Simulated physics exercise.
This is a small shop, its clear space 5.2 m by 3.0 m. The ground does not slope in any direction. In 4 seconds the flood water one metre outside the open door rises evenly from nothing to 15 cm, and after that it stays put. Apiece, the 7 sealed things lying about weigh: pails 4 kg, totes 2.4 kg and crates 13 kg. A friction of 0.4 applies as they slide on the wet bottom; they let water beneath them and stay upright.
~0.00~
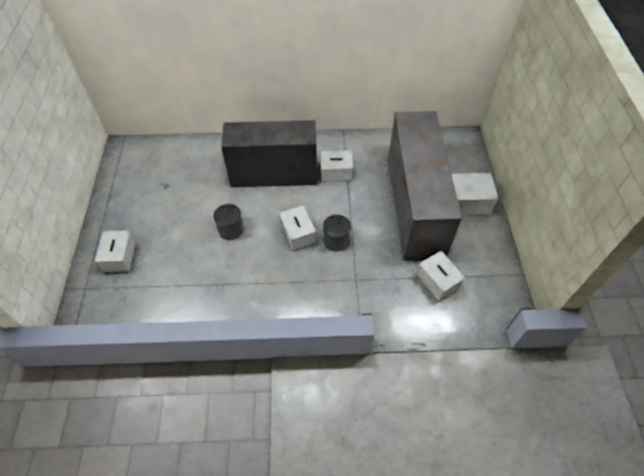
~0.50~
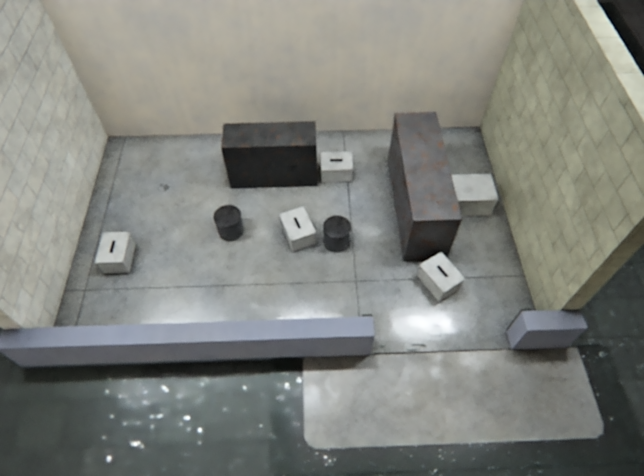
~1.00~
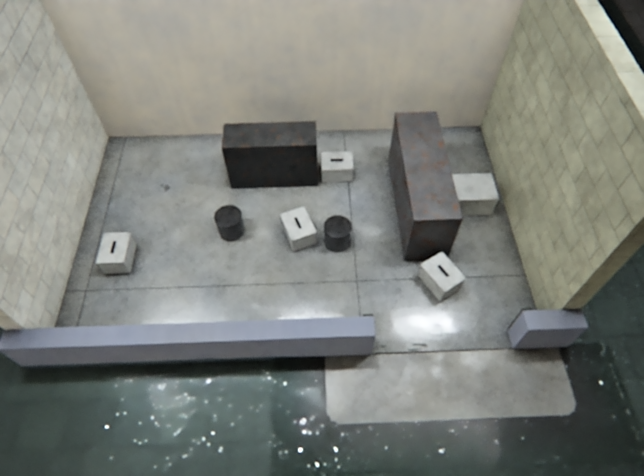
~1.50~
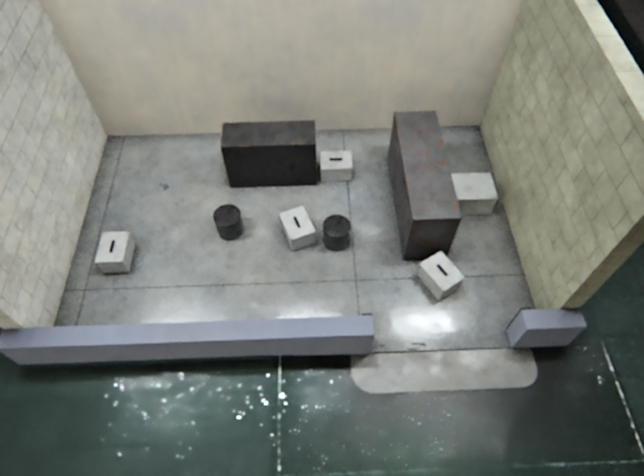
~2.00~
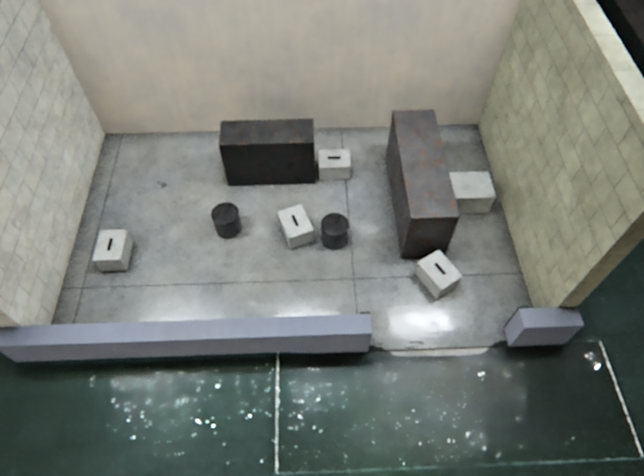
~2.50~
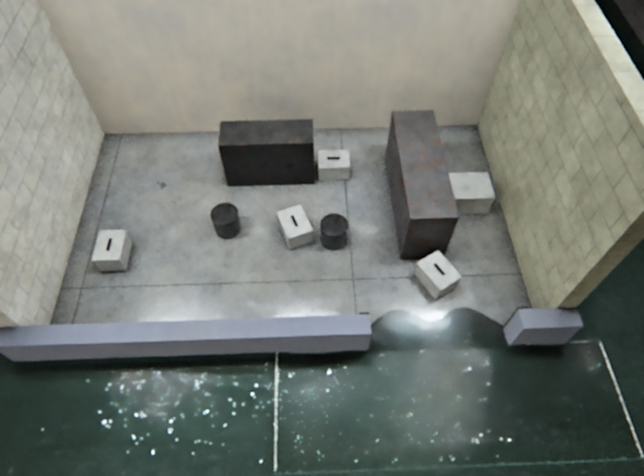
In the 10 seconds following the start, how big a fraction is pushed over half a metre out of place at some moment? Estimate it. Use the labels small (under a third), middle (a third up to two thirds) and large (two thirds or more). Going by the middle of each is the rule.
Large.
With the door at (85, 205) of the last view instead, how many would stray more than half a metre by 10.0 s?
The count would be 5.
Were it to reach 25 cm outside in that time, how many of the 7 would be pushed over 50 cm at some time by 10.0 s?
The count would be 7.
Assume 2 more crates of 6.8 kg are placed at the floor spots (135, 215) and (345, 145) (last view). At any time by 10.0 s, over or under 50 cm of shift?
Order as asked - inside the cutoff and beyond the cutoff.
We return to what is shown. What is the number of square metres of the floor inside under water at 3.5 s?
Near 1.5 m2 in all.
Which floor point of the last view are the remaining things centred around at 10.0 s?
It sits at about (218, 198).
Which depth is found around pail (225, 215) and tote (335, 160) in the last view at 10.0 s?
Depths: Near 4 cm, then near 5 cm.
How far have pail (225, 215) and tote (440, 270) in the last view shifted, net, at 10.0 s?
In that order: 80 cm, 100 cm.
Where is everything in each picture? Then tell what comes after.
The first frame shows a pail at (337, 226), on the bottom; a pail at (227, 215) rests on the ground; water covers 0.0 m2; 0 of 7 have shifted.
The second frame shows a pail at (337, 227) rests on the ground; a pail at (227, 216) rests on the ground; water covers 0.0 m2; 0 of 7 have shifted.
The third frame shows a pail at (338, 226), on the bottom; a pail at (228, 216) rests on the ground; 0.0 m2 under water; 0 of 7 have shifted.
The fourth frame shows a pail at (337, 226) rests on the ground; a pail at (227, 215) rests on the ground; water covers 0.0 m2; 0 of 7 have shifted.
The fifth frame shows a pail at (335, 224) rests on the ground; a pail at (225, 213), on the bottom; water covers 0.0 m2; 0 of 7 have shifted.
The sixth frame shows a pail at (334, 225) rests on the ground; a pail at (224, 214), on the bottom; 0.2 m2 under water; 0 of 7 have shifted.
After 3.5 s 0 of 7 are over 50 cm from their spots; 1 afloat.
After 4.5 s 1 of 7 are over 50 cm from their spots; 1 afloat.
After 7.0 s 5 of 7 are over 50 cm from their spots; 3 afloat.
After 10.0 s 6 of 7 are over 50 cm from their spots, and 6 have been at some point; 4 afloat.
